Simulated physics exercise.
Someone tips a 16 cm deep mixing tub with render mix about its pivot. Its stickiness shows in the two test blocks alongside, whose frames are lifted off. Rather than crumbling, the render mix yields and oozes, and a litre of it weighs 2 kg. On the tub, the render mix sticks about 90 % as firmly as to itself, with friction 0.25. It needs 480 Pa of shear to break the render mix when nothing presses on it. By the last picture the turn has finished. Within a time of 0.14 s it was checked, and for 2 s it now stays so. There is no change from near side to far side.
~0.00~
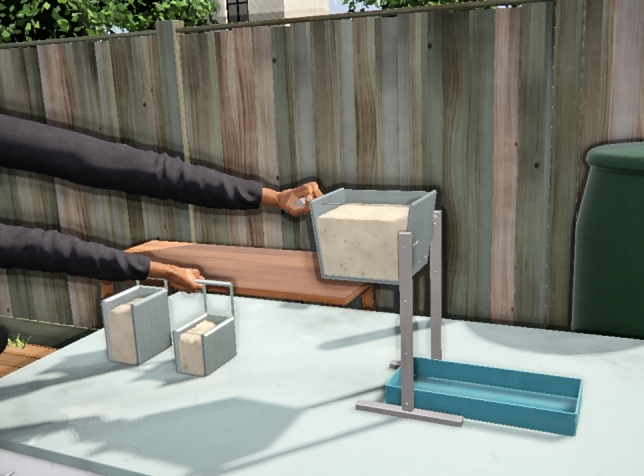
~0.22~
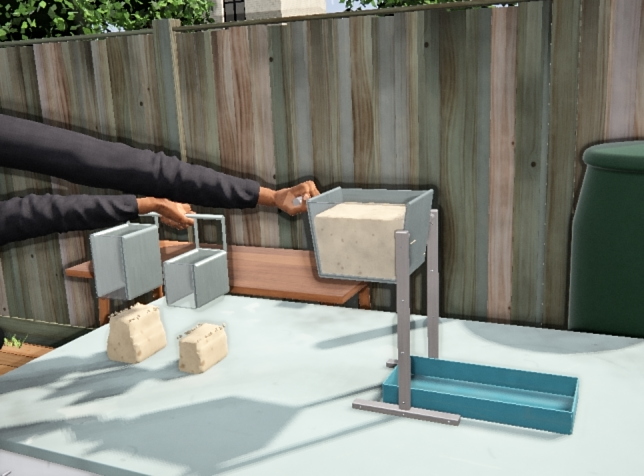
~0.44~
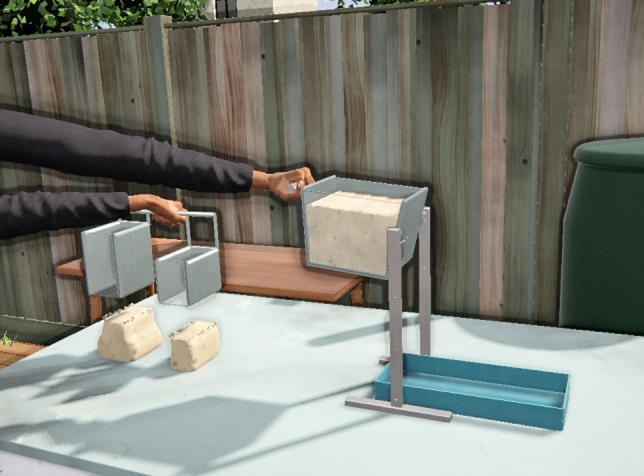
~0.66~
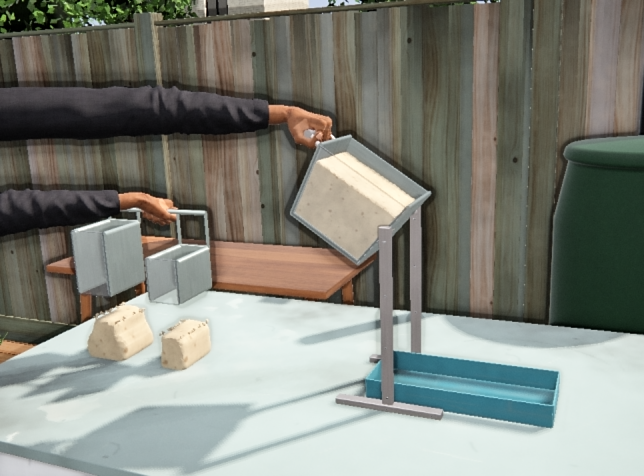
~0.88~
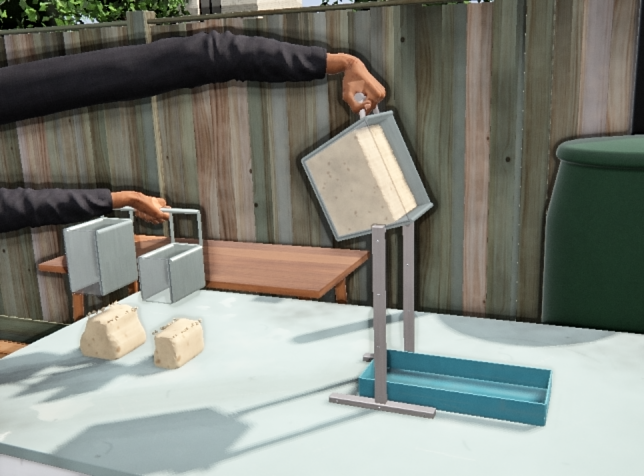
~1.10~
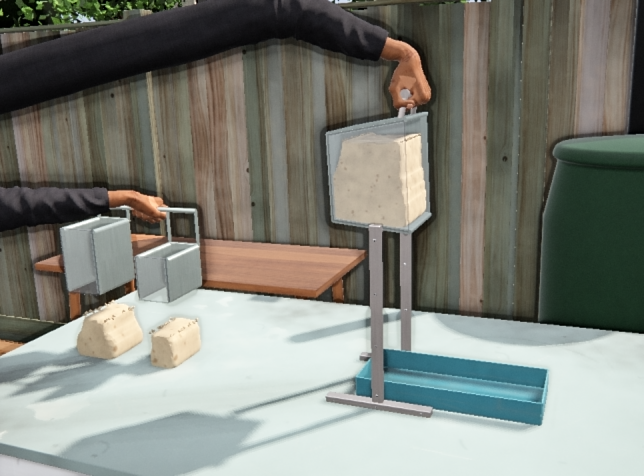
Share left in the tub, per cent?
44 per cent.
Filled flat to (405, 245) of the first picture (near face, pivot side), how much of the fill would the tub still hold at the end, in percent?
Roughly 75 per cent would still be in the tub at the end.
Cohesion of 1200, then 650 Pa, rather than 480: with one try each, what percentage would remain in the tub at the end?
100 %, then 60 %.
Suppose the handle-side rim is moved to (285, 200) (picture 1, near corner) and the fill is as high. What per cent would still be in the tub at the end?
Roughly 35 %.
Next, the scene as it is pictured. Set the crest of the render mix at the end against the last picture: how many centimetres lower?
About 9 cm.
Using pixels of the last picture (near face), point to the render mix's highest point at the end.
Around (357, 184).
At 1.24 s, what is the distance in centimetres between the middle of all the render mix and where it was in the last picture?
Roughly 4 cm.
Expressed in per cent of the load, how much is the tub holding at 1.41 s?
About 55 %.
By 1.24 s, the tub is at 88 degrees and holds 82 %.
By 1.41 s, the tub is at 88 degrees and holds 56 %.
By 1.58 s, the tub is at 88 degrees and holds 48 %.
By 1.75 s, the tub is at 88 degrees and holds 44 %.
By 3.10 s, at the end, the tub is at 88 degrees and holds 44 %.
